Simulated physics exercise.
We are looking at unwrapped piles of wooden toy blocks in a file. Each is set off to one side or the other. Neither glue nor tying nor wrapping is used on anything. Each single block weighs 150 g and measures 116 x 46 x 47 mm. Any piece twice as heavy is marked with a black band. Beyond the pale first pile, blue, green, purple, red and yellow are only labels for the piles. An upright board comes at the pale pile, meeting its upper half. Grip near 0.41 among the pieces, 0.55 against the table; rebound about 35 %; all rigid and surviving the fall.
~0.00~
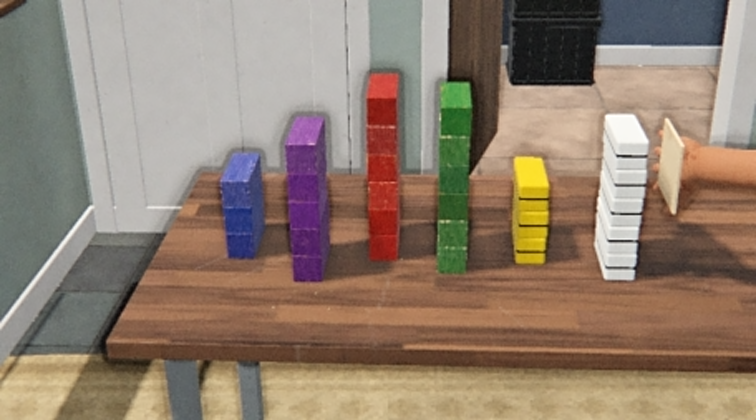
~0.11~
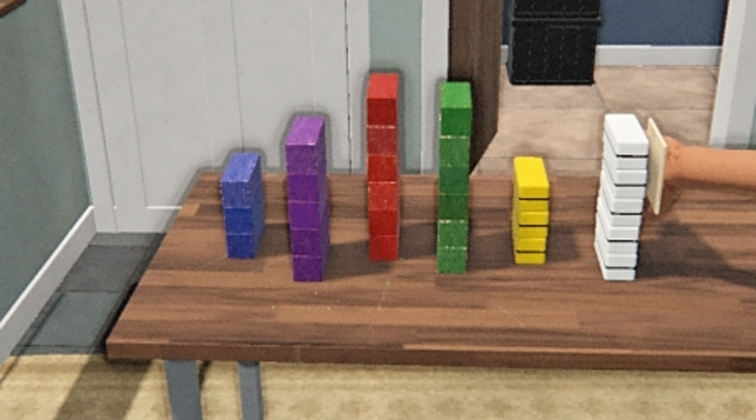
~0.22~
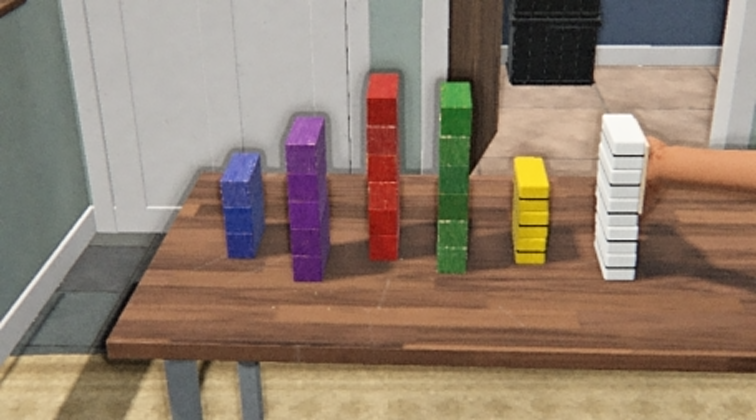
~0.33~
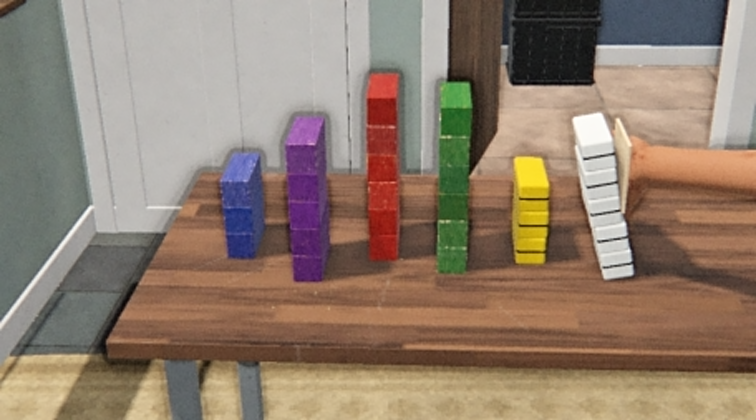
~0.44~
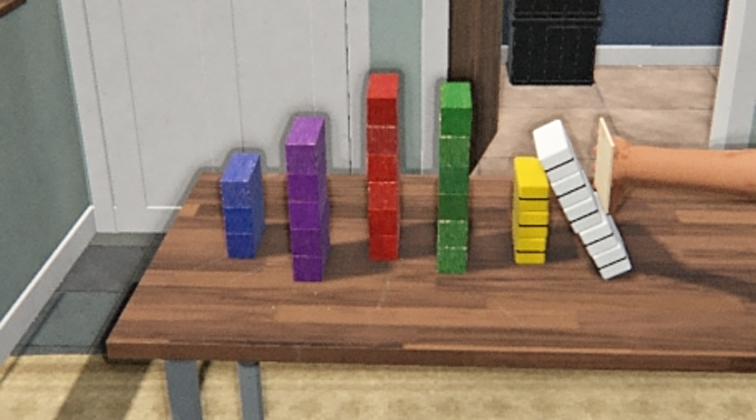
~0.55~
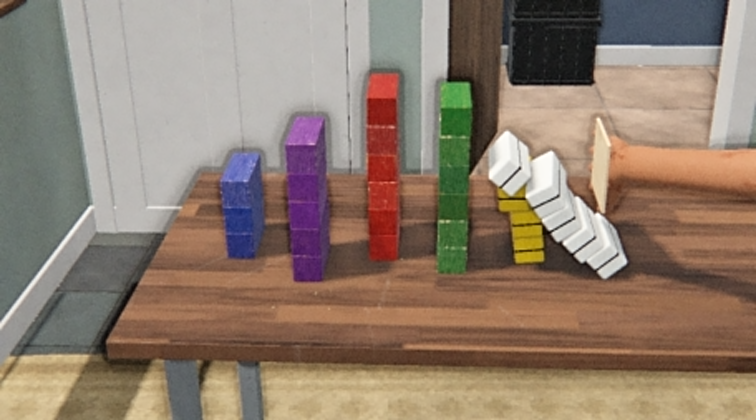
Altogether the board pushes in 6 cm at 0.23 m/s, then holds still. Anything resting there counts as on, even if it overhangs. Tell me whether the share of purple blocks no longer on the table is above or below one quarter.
Above a quarter.
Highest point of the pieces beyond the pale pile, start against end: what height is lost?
Something like 12 cm, give or take.
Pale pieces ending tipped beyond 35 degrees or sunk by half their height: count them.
5 pieces.
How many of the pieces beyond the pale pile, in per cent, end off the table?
Around 15 per cent, I'd say.
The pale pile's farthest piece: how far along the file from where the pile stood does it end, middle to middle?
Some 30 centimetres along the file.
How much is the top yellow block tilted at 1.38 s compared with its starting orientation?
I'd estimate close to 0°.
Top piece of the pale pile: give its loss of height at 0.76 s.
I'd put it at close to 6 cm below where it started.
By 0.76 s, 5 of the pale pile down; none of the 5 purple blocks off the table (0 of 23 in all colours); top purple block unmoved; top yellow block tilted 25°, 17 mm lower.
By 1.12 s, 5 of the pale pile down; none of the 5 purple blocks off the table (0 of 23 in all colours); top purple block tilted 12°; top red block tilted 29°, 24 mm lower.
By 1.38 s, 5 of the pale pile down; none of the 5 purple blocks off the table (0 of 23 in all colours); top purple block tilted 45°, 11 cm lower; top red block on its side.
By 1.98 s, 5 of the pale pile down; 1 of the 5 purple blocks off the table (2 of 23 in all colours); top purple block on its side; top red block upside down.
When it is over (2.4 s), 5 of the pale pile down; 2 of the 5 purple blocks off the table (3 of 23 in all colours); top purple block 94 cm lower; top red block upside down. That is 40 per cent. In pixels of the last frame, middles, top red block near (184, 209).
